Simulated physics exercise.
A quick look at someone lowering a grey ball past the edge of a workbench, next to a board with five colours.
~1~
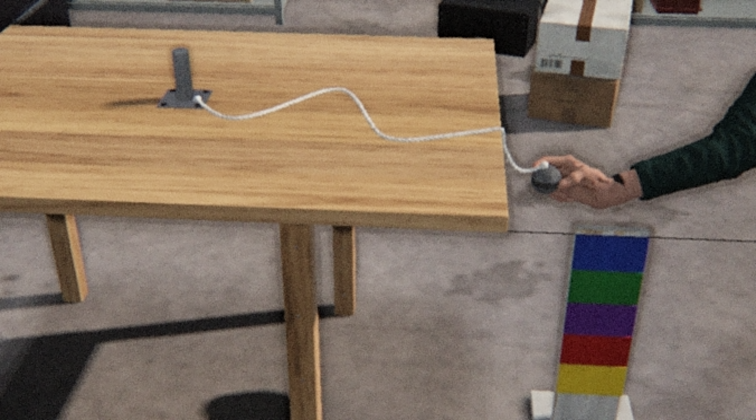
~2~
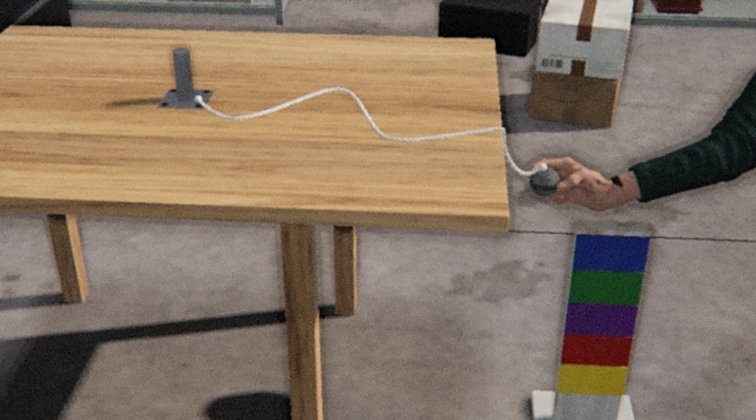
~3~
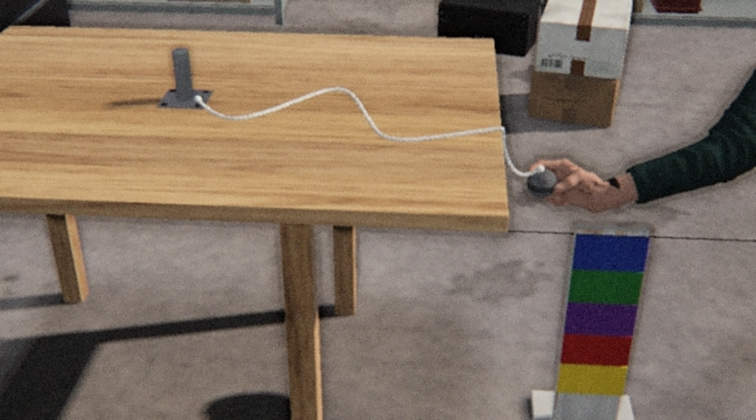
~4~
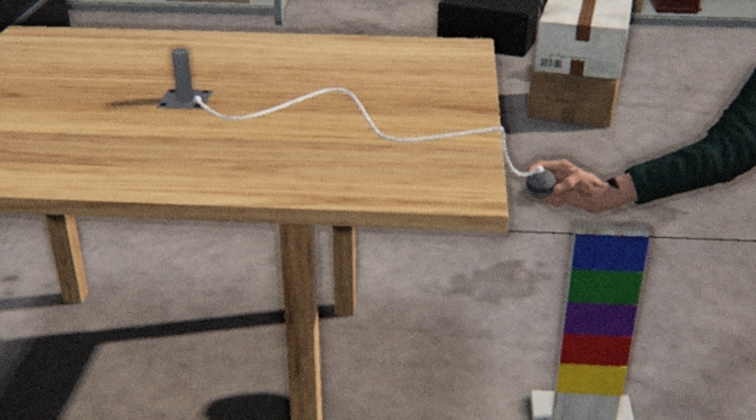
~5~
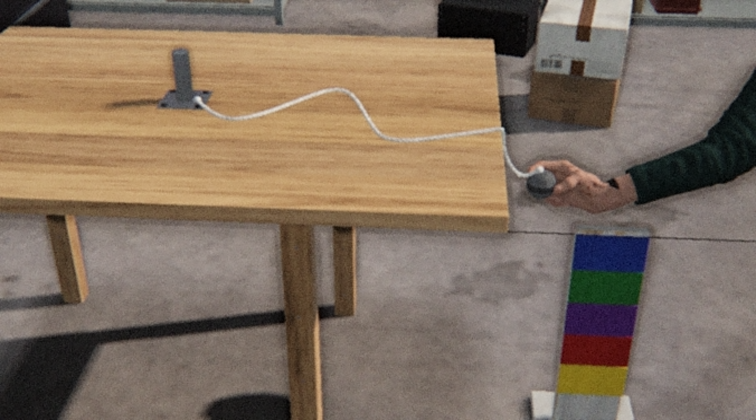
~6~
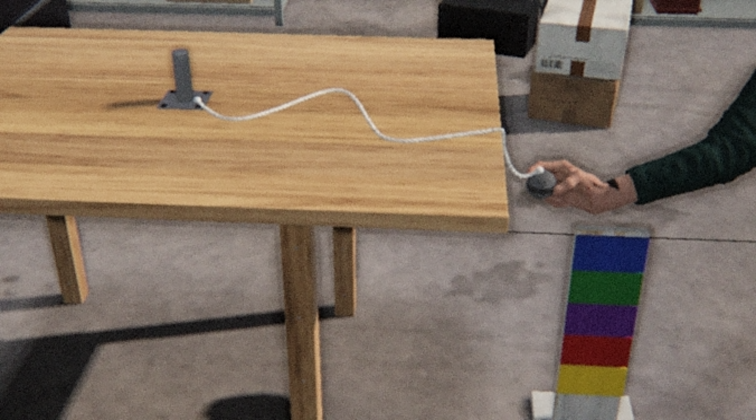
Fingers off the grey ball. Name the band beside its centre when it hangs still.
At purple.
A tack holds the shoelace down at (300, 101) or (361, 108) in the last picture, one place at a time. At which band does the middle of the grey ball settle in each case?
Taking them in turn: Green; blue.
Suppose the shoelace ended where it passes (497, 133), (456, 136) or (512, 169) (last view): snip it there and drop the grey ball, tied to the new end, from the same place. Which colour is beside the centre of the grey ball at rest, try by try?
It would be blue; no band; green.
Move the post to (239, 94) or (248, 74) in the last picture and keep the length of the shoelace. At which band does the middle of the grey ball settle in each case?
It would be red; red.
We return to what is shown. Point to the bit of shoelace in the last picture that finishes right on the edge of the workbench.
That spot is around (382, 137).
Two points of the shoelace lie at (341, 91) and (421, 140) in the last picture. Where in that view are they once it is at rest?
At (386, 113), then (498, 165).
A little later, ball near (527, 298); level with green.
Next, ball near (465, 289); level with purple.
Later still, ball near (500, 307); level with purple.
When it is over, ball near (488, 306); level with purple. Its centre hangs level with the purple band.
